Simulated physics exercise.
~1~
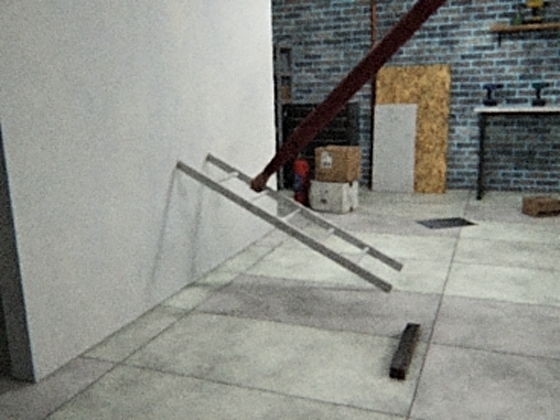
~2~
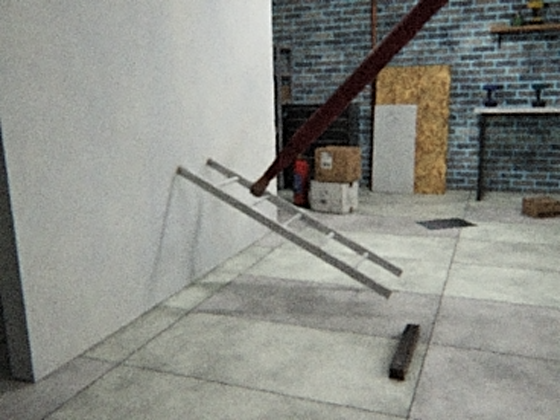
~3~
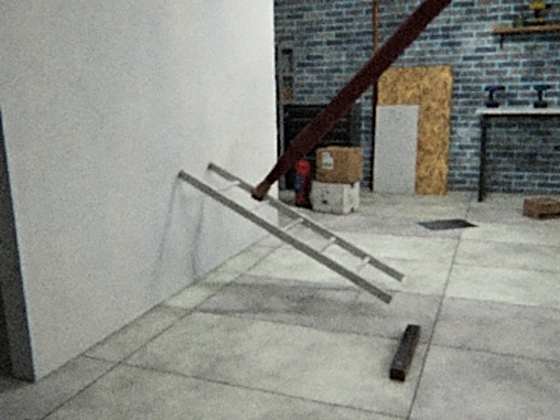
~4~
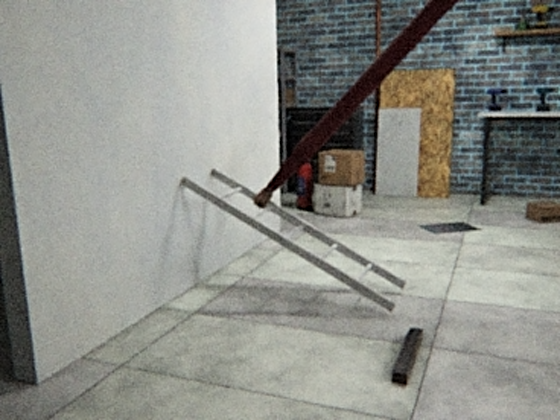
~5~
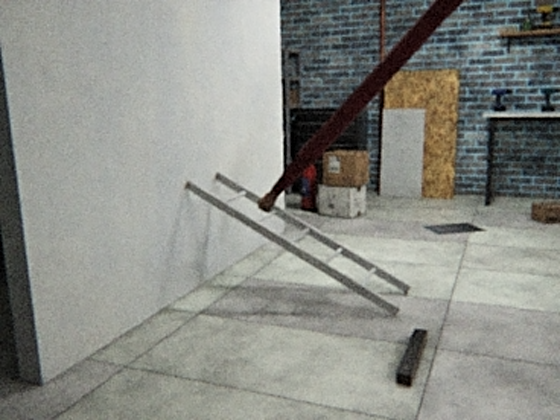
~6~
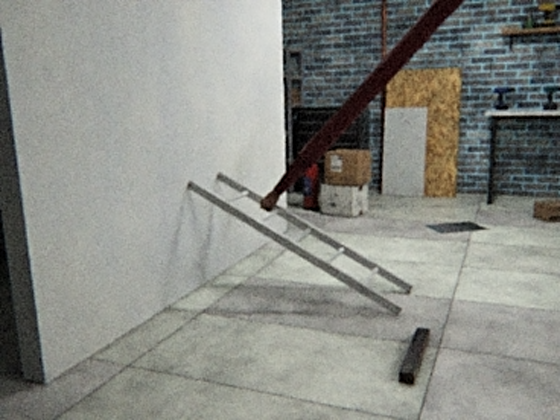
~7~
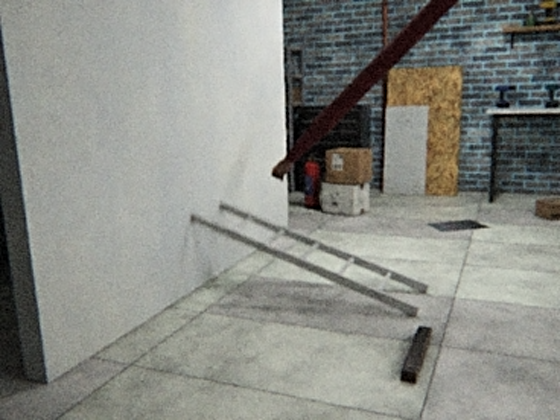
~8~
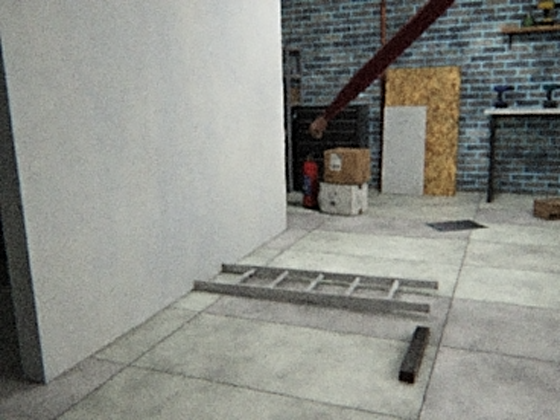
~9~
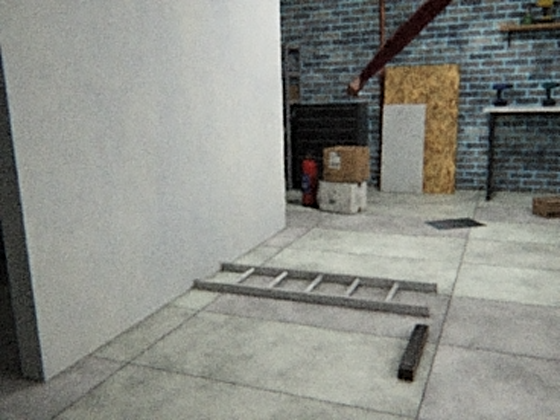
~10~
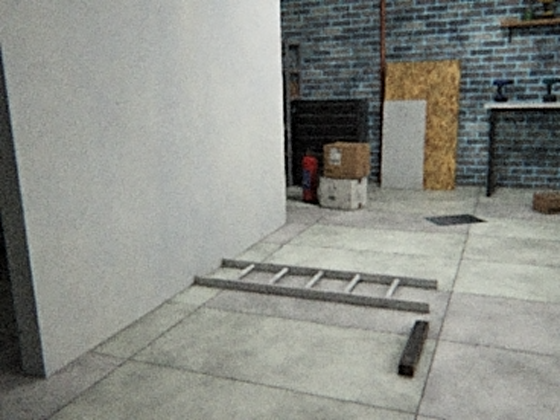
A dark reddish arm held a pale, ladder-like gate leaning against a white wall, lowered it slightly, then let go and drew back. The gate slid down the wall and ended up flat on the floor beside a dark strip of wood.
